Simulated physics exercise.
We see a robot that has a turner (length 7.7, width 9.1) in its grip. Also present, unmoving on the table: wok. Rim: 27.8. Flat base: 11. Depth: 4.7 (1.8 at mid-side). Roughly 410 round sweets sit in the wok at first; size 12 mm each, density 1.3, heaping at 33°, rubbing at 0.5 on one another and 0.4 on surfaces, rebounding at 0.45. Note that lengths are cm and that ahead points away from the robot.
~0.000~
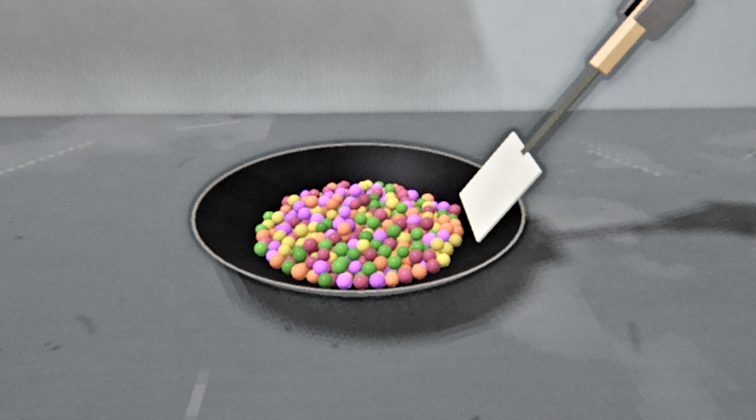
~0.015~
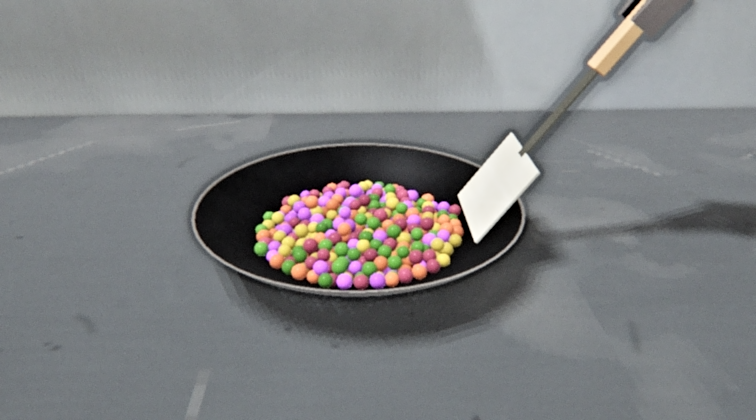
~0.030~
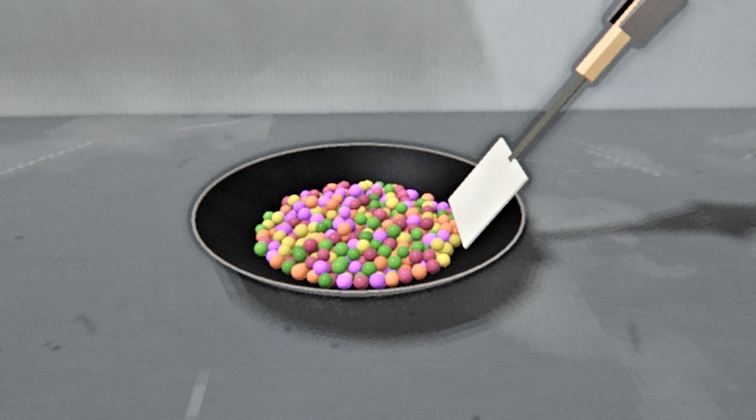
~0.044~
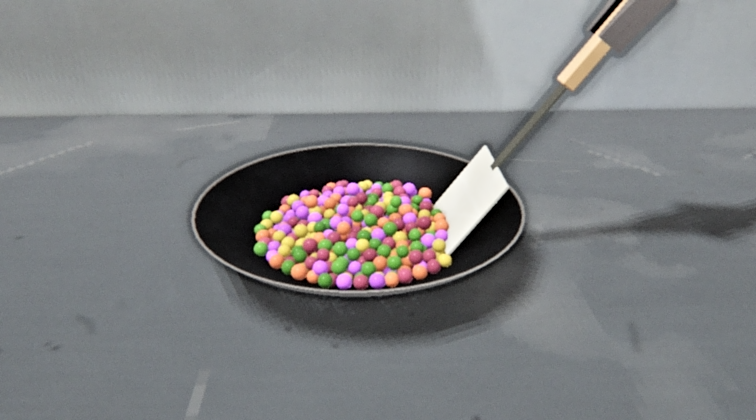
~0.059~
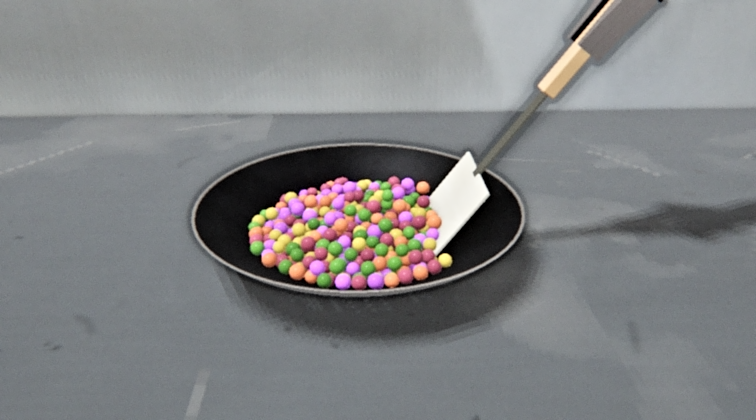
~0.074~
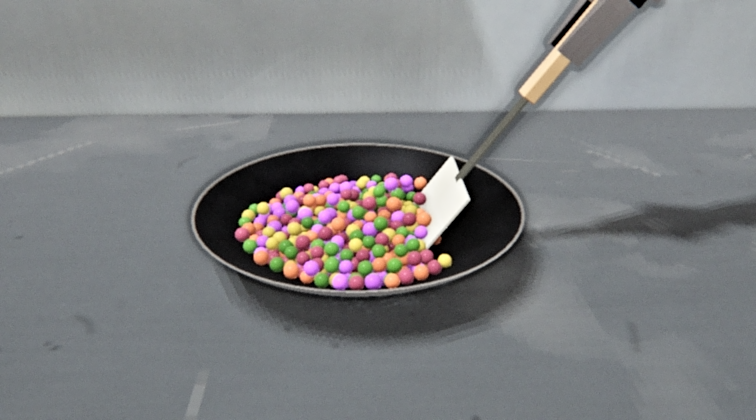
A black wok heaped with small round sweets in purple, green, orange, yellow and dark pink sits on a grey tabletop, seen from slightly above against a pale wall. A white-bladed turner with a dark shaft and a tan and dark handle slants in from the upper right. The turner slides left and slightly down into the heap, nudging the sweets leftward, while the wok and camera stay still.
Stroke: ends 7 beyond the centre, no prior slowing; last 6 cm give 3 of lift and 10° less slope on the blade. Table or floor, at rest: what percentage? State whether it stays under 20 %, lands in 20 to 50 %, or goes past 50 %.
It lands in 20 to 50 %.
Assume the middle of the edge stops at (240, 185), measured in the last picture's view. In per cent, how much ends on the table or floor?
Close to 50 per cent finishes on the table or floor.
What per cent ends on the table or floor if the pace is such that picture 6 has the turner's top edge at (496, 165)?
About 10 per cent.
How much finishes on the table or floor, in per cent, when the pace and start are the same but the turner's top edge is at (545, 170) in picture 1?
Roughly 30 percent ends on the table or floor.
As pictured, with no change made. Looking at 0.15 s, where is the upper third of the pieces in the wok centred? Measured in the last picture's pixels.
The middle sits at approx. (290, 209).
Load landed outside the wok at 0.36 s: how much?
25 %.
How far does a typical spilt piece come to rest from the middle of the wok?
Close to 28 cm from the centre.
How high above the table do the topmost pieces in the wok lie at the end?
Roughly 5.0 centimetres.
After 0.11 s, sloping 54°, highest piece 7 above the table; 408 in the wok.
After 0.15 s, sloping 50°, highest piece 8 above the table; 407 in the wok, 1 on the blade or in flight.
After 0.36 s, sloping 44°, highest piece 12 above the table; 276 in the wok, 109 on the table or floor, 23 on the blade or in flight.
After 1.41 s, sloping 44°, highest piece 5 above the table; 276 in the wok, 132 on the table or floor.
In the end, 276 in the wok, 132 on the table or floor. That is 32 % on the table or floor.
